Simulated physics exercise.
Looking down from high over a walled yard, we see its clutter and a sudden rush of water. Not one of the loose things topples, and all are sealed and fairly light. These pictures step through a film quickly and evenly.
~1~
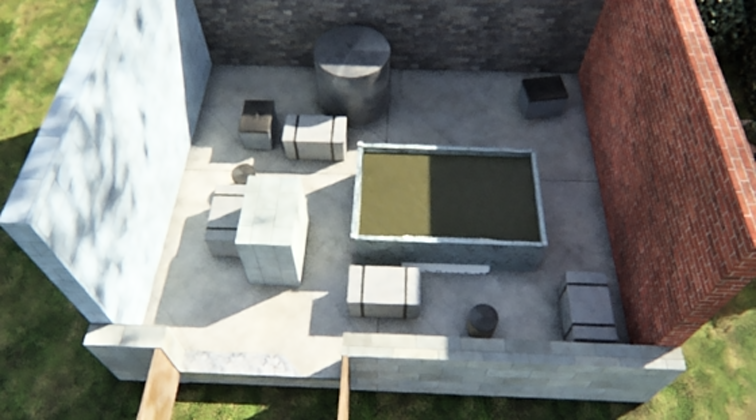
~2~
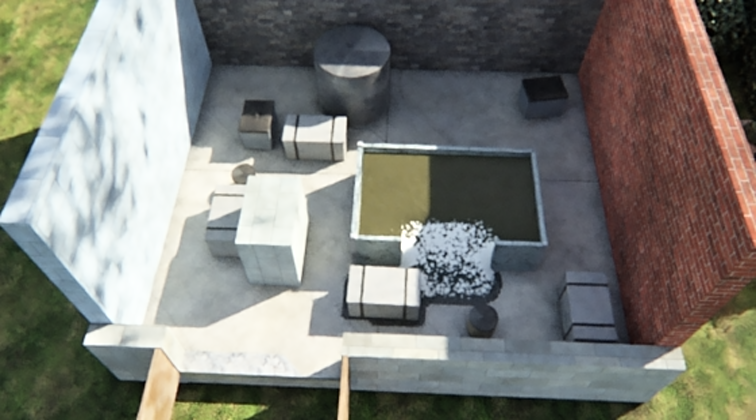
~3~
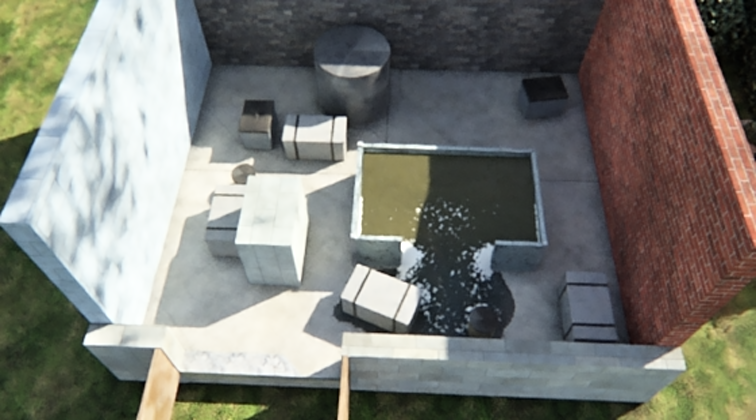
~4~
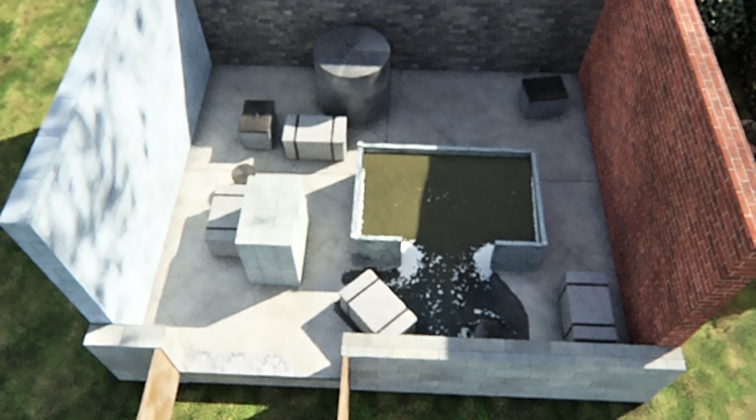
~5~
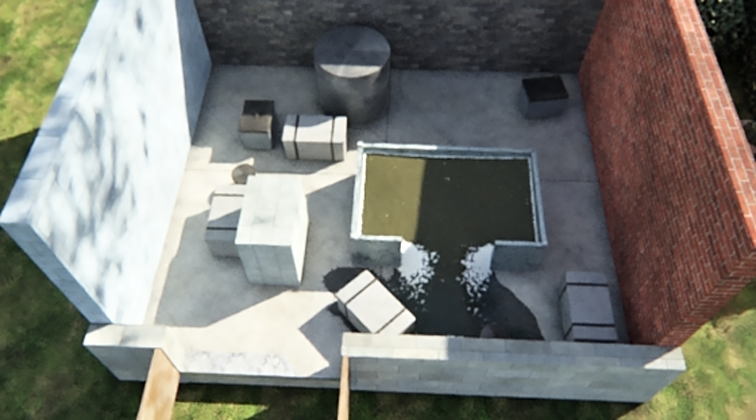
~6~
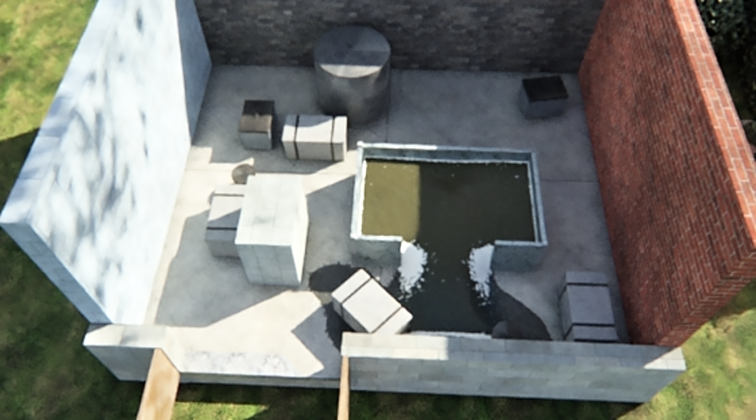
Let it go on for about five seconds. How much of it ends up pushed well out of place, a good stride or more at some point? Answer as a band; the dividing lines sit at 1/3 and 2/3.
1/3 to 2/3.
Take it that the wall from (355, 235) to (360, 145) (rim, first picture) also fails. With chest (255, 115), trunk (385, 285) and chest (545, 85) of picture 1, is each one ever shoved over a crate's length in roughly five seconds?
Results in order: Moved that far / stayed within it / stayed within it.
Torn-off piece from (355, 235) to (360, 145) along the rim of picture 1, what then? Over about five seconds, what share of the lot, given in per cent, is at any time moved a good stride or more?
Roughly 50 %.
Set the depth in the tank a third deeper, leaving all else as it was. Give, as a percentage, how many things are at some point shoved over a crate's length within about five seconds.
50 per cent.
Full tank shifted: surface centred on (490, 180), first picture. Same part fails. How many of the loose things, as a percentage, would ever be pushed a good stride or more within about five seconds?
The share comes to close to 40 percent.
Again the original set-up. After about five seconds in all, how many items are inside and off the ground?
That would be 2.
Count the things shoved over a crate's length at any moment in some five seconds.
It comes to 3.
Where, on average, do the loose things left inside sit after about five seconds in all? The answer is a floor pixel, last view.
That averages to about (375, 164) on the floor.
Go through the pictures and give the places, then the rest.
The first frame shows a pail at (484, 317), on the bottom; a trunk at (385, 285), on the bottom; 0 of 8 have shifted.
The second frame shows a pail at (484, 317), on the bottom; a trunk at (385, 285), on the bottom; 0 of 8 have shifted.
The third frame shows a pail at (484, 319) rests on the ground; a trunk at (382, 293) rests on the ground, close to its start; 1 of 8 have shifted.
The fourth frame shows a pail at (490, 334) rests on the ground, close to its start; a trunk at (378, 305) rests on the ground, close to its start; 2 of 8 have shifted.
The fifth frame shows a pail at (496, 337), on the bottom, close to its start; a trunk at (376, 306) rests on the ground, close to its start; 2 of 8 have shifted.
The sixth frame shows a pail at (508, 335) floats, a stride from its start; a trunk at (371, 305) rests on the ground, close to its start; 2 of 8 have shifted.
A moment on, 1 of 8 are well off their spots; 0 afloat.
Next, 3 of 8 are well off their spots; 1 afloat.
Later, 3 of 8 are well off their spots; 3 afloat.
In the end, 3 of 8 are well off their spots, and 3 have been at some point; 2 afloat.
